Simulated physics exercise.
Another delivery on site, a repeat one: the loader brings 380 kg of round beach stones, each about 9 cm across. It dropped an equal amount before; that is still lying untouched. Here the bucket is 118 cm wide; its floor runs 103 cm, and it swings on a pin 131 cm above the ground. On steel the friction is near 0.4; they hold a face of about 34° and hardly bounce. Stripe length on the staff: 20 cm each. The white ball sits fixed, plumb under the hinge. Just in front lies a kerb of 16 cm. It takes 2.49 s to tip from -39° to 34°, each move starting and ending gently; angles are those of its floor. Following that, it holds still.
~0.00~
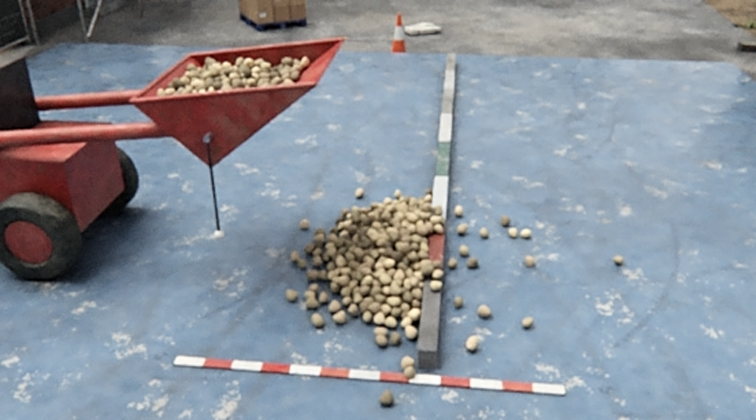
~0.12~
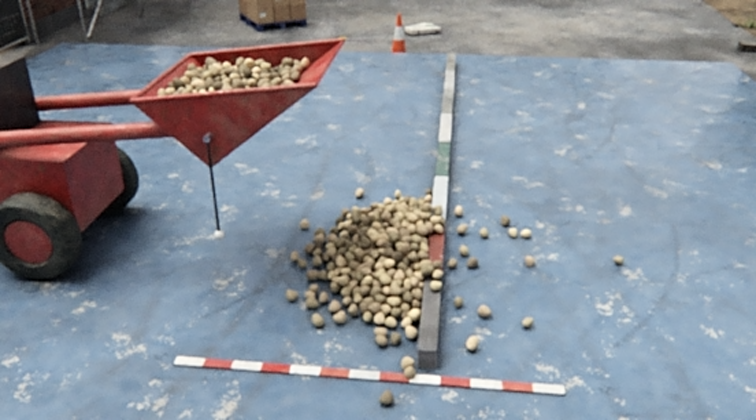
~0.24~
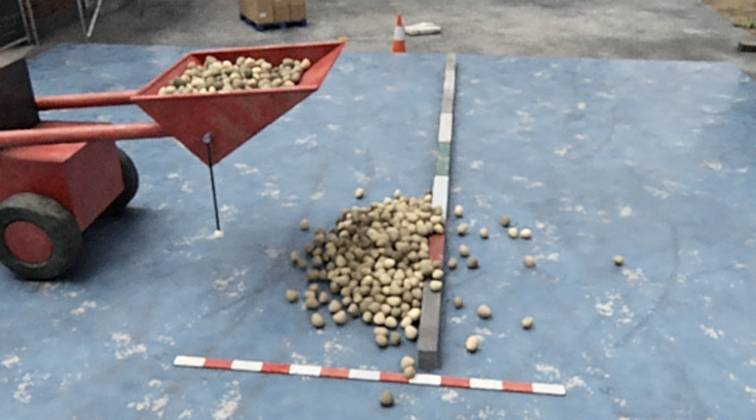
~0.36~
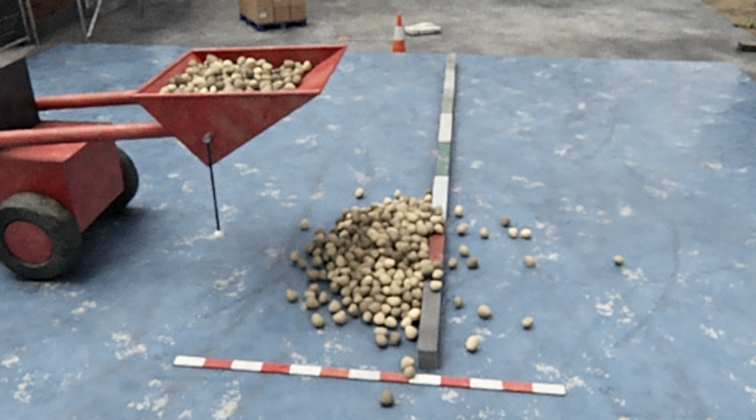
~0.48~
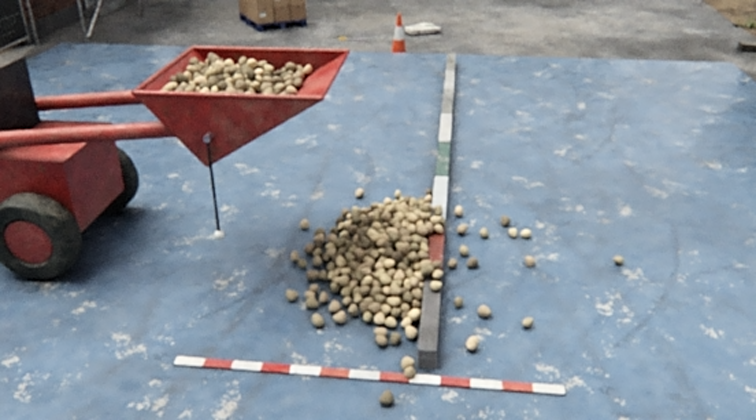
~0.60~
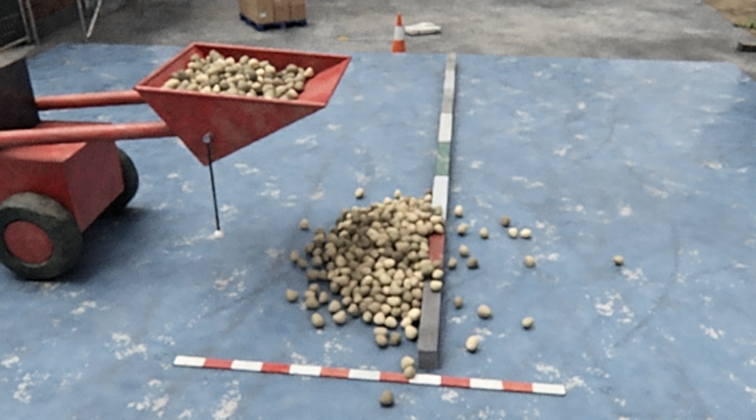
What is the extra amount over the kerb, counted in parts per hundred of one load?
Close to 2 parts in a hundred.
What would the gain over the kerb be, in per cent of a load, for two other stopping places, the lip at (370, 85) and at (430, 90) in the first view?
Case one about 35 %, case two about 100 %.
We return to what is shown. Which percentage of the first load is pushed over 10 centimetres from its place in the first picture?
15 %.
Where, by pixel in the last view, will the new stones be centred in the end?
Around (362, 241).
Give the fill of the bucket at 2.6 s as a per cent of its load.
Near 25 per cent of the load is held.
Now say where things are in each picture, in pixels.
Lip at (316, 84), floor tilted -39°, highest stones at (243, 72). The earlier load is highest near (406, 234), 28 cm above ground level, 97 % on this side of the kerb, 3 % over the kerb, in the first picture.
Lip at (316, 85), floor tilted -39°, highest stones at (239, 72); the stones move at 0.0 m/s on average, in the second picture.
The bucket is at -37°, its lip at (318, 88); the top of the load is at (220, 71); the stones move at 0.1 m/s on average, in the third picture.
Lip at (320, 93), floor tilted -35°, highest stones at (218, 68); the stones move at 0.1 m/s on average, in the fourth picture.
Lip at (323, 99), floor tilted -32°, highest stones at (219, 67); the stones move at 0.1 m/s on average, in the fifth picture.
The bucket is at -28°, its lip at (325, 106); the top of the load is at (213, 65); the stones move at 0.1 m/s on average, in the sixth picture.
After 1.9 s the floor is at 23°; in per cent of one load, 100 in the bucket, 97 on this side of the kerb, 3 over the kerb; the foremost stones are at (524, 257).
After 2.6 s the floor is at 34°; in per cent of one load, 25 in the bucket, 172 on this side of the kerb, 3 over the kerb; the foremost stones are at (524, 257).
After 2.9 s the floor is at 34°; in per cent of one load, 1 in the bucket, 195 on this side of the kerb, 4 over the kerb; the foremost stones are at (524, 257).
After 5.7 s the floor is at 34°; in per cent of one load, 0 in the bucket, 195 on this side of the kerb, 5 over the kerb; the foremost stones are at (524, 256). Net gain over the kerb, 2.
